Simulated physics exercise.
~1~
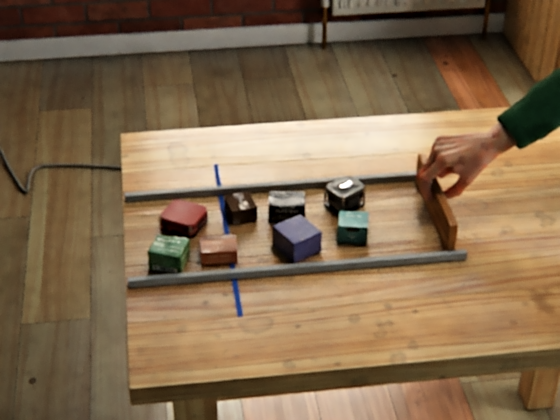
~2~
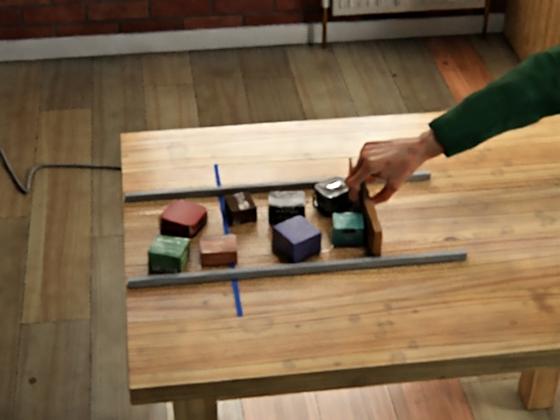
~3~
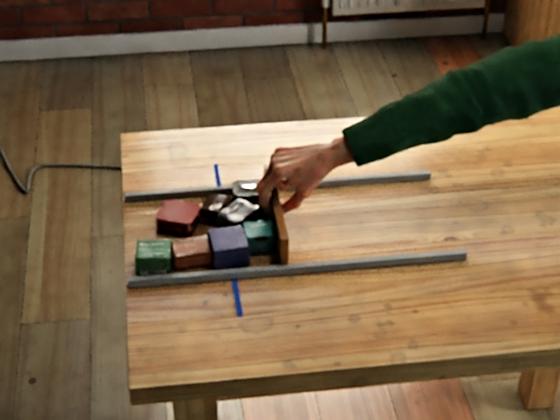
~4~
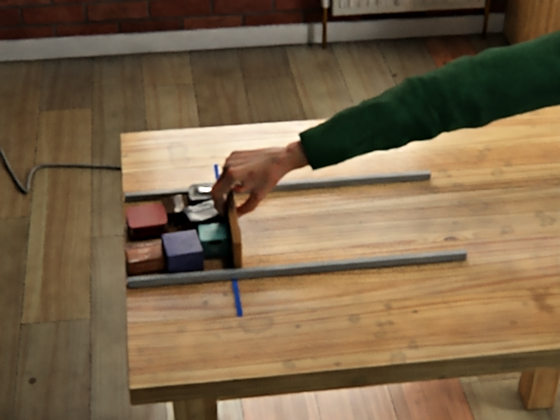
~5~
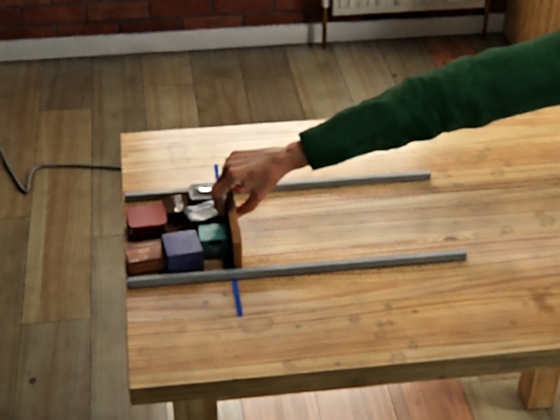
Hand pushing an upright wooden board left along a channel, bunching coloured boxes at the table's end, the green one disappearing, then stopping by blue tape.
